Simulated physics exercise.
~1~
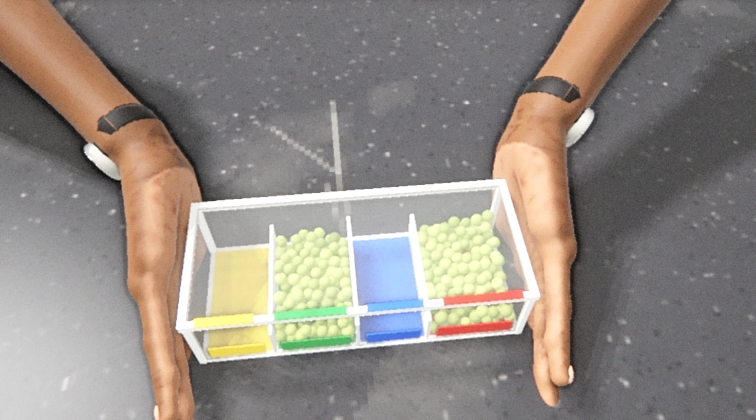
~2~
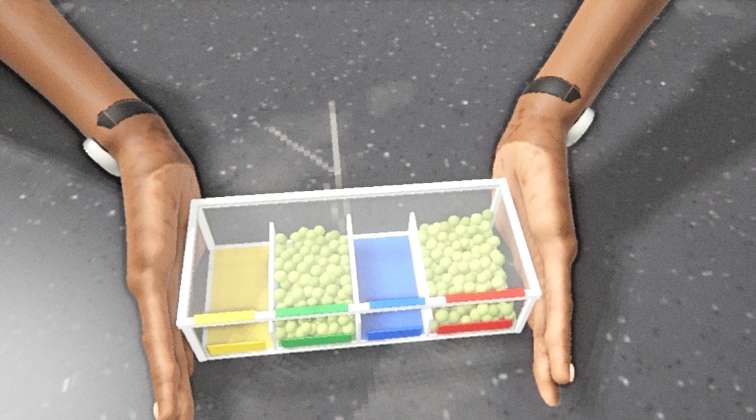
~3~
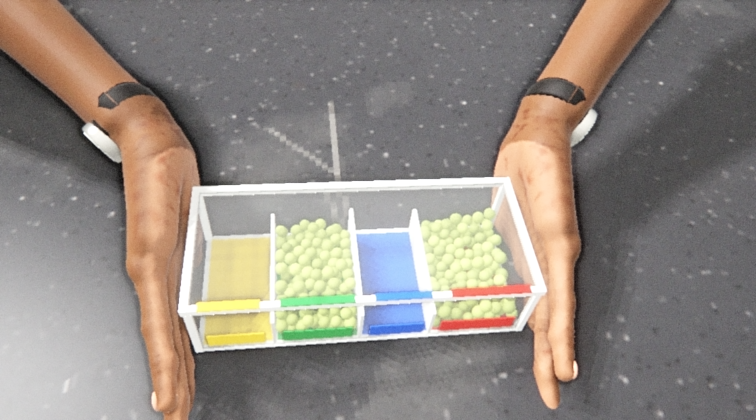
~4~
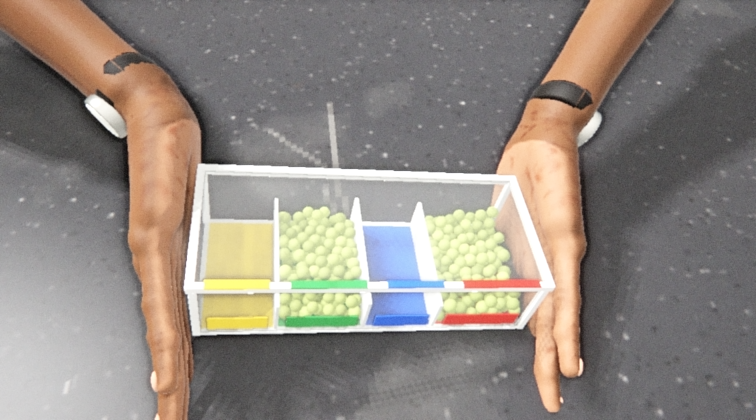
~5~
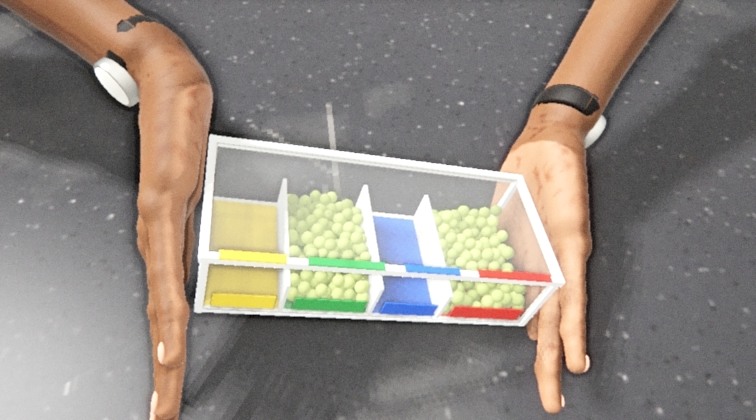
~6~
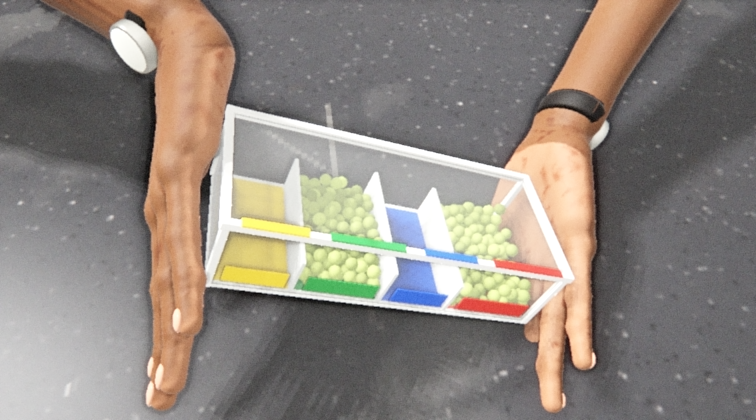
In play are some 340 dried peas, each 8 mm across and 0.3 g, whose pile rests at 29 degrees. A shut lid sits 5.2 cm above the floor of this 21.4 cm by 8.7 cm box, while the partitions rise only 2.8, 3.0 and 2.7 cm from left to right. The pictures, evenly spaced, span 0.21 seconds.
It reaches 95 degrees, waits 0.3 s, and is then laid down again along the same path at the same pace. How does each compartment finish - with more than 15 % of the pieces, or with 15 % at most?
Red compartment: More than 15 %, blue compartment: At most 15 %, green compartment: At most 15 %, yellow compartment: At most 15 %.
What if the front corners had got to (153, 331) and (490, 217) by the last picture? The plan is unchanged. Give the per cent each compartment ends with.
Final shares, in per cent - red: 0, blue: 0, green: 20, yellow: 80.
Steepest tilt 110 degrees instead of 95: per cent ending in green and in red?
Result - green at 0 percent, red at 95 percent.
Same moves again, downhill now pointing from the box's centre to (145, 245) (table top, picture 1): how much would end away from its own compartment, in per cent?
My guess is roughly 80 percent.
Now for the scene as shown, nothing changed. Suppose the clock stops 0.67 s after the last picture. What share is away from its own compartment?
Roughly 30 per cent.
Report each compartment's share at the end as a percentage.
Going by colour, red ends with 85, blue with 5, green with 10 and yellow with 0.
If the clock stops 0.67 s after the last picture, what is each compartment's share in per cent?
You'd find red at 75, blue at 5, green at 20 and yellow at 0 per cent.
Then, 0.67 s after the last picture, tilt 95 degrees; red 75 %, blue 5 %, green 20 %.
Then, 1.12 s after the last picture, tilt 51 degrees; red 85 %, blue 5 %, green 10 %.
Then, 1.64 s after the last picture, tilt 0 degrees; red 85 %, blue 5 %, green 10 %.
In the end, red 85 %, blue 5 %, green 10 %, yellow 0 %.
